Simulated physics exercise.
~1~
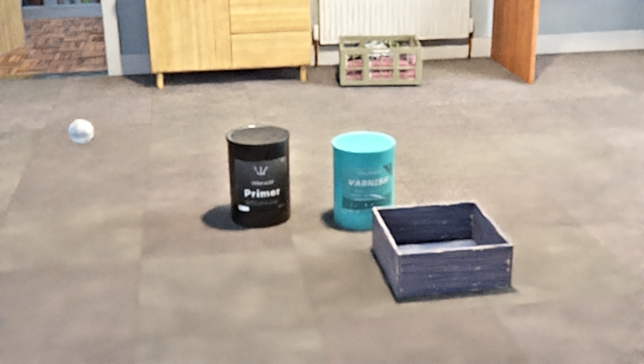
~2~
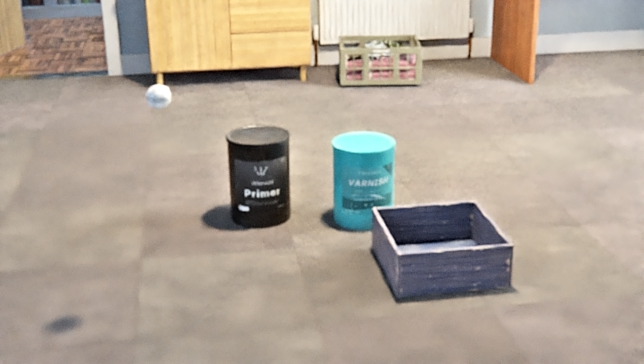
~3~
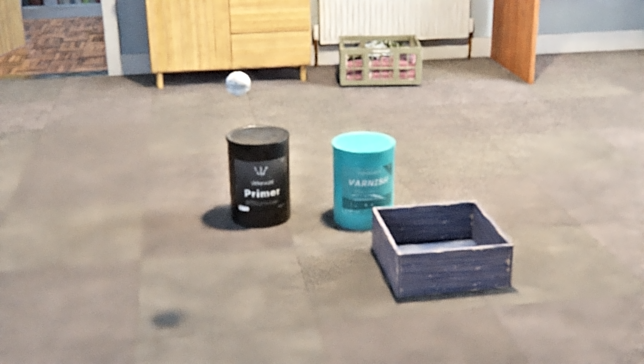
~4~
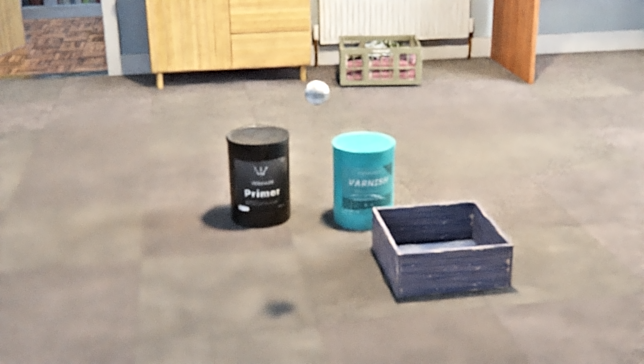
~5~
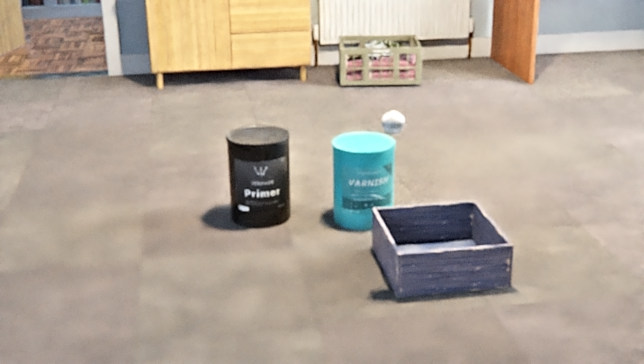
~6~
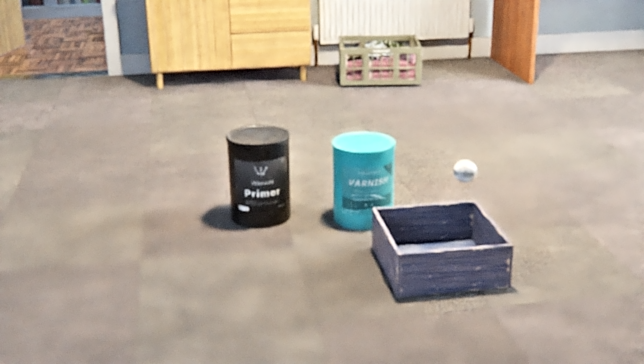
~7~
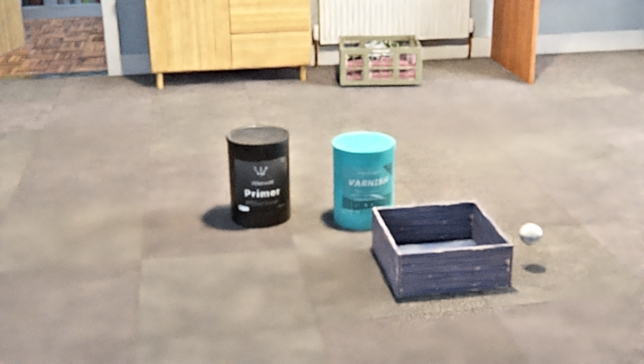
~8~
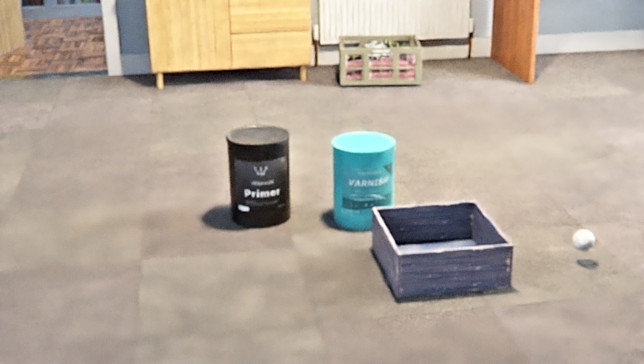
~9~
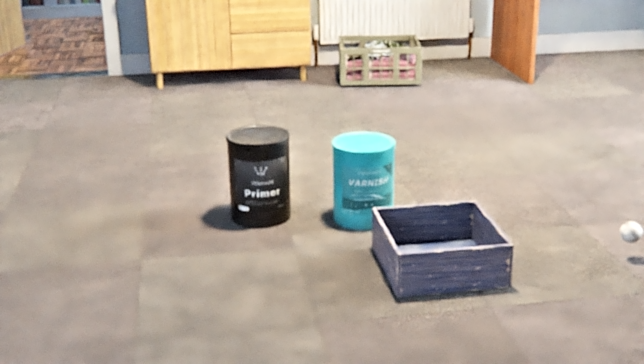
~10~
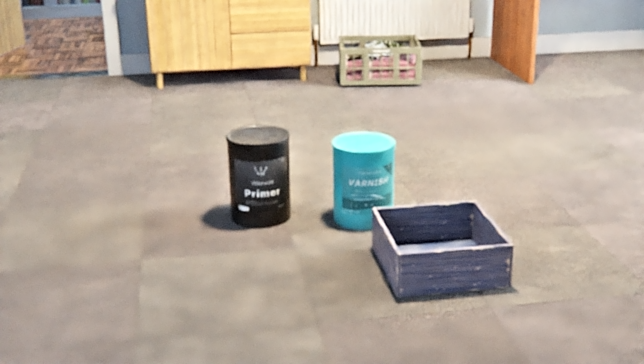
On a grey floor in a room with a wooden cabinet, a white ball flew in from the left, arced over a black pail and a turquoise pail, passed beyond the open box, and went out of view to the right, leaving everything else in place.
